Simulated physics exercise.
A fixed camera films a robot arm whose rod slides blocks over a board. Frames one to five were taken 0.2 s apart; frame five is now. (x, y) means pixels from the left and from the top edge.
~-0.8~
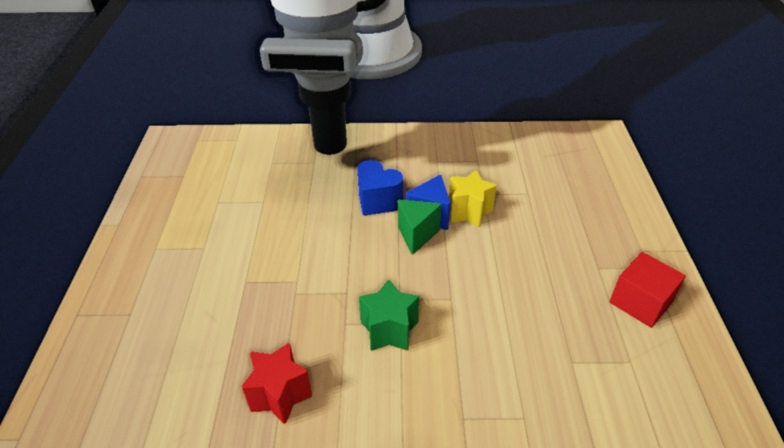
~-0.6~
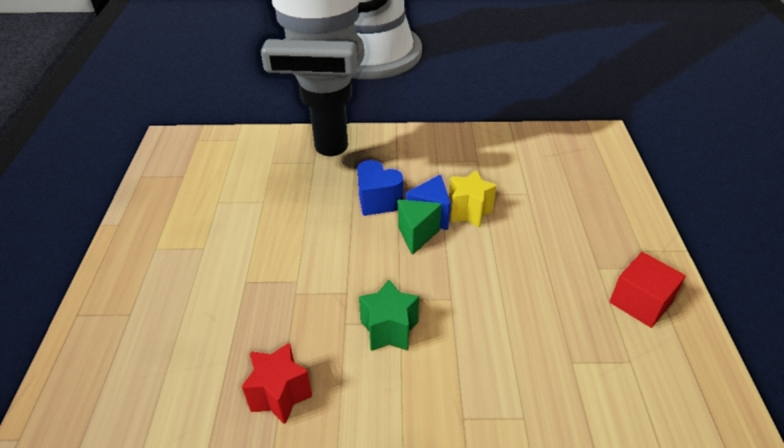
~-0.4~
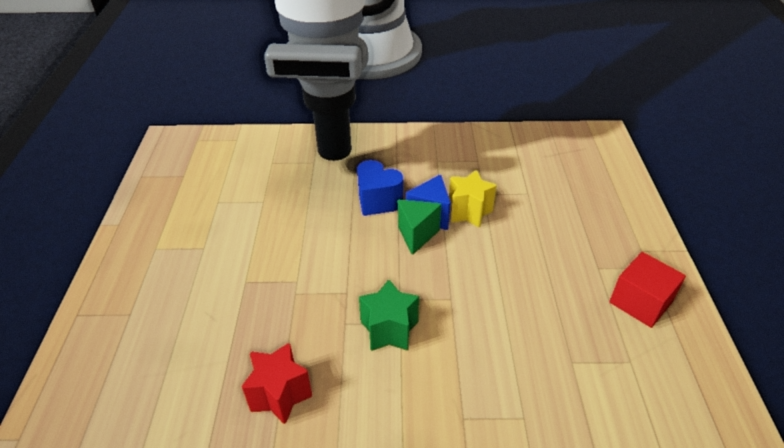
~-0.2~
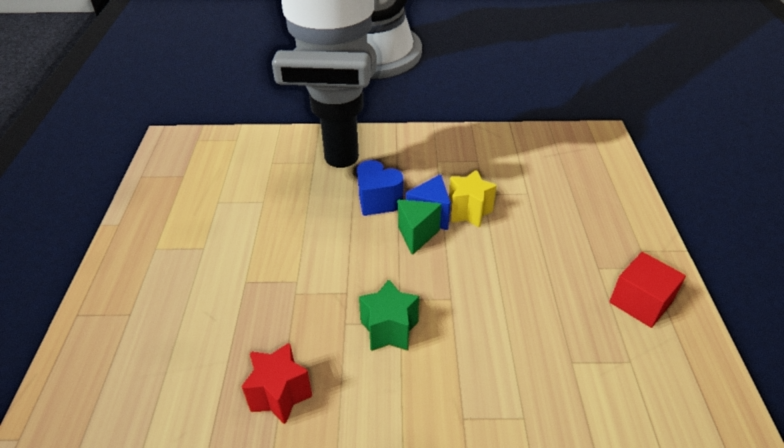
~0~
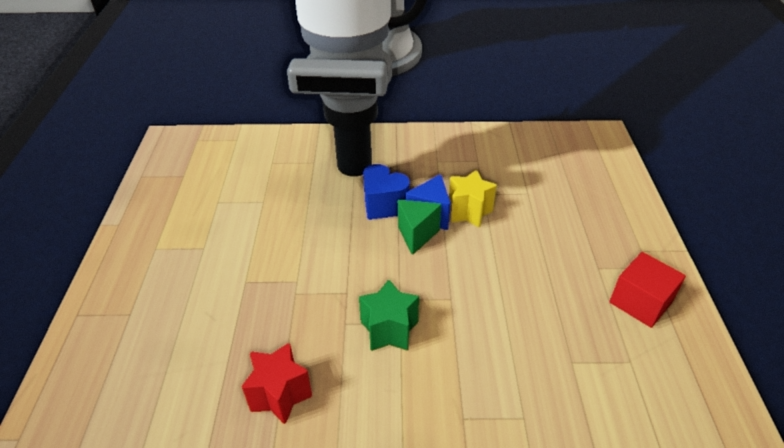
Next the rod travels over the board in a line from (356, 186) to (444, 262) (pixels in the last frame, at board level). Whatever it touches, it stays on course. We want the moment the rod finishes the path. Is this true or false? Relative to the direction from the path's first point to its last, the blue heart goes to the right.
True.
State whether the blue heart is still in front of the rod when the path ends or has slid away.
Expect to find it ahead of the rod.
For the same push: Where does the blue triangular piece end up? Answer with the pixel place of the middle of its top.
Its top face will be centred at roughly (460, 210).
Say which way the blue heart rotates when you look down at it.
From above, the blue heart will be seen to turn clockwise.
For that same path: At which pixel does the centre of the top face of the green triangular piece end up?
At pixel (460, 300).
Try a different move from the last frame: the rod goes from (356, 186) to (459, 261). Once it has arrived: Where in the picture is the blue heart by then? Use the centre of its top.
Close to (468, 265).
The first path, step by step. One third of the way, rod at (384, 191); blue heart at (411, 207); green triangular piece at (431, 233); blue triangular piece at (451, 206), turned 60° anticlockwise; yellow star-shaped block at (478, 185), turned 20° anticlockwise.
Two thirds of the way, rod at (414, 217); blue heart at (440, 237), turned 25° clockwise; green triangular piece at (449, 266); blue triangular piece at (455, 208), turned 75° anticlockwise; yellow star-shaped block at (478, 185), turned 20° anticlockwise.
At the end, rod at (446, 244); blue heart at (468, 268), turned 45° clockwise; green triangular piece at (460, 298), turned 25° clockwise; blue triangular piece at (460, 210), turned 90° anticlockwise; yellow star-shaped block at (478, 185), turned 20° anticlockwise.
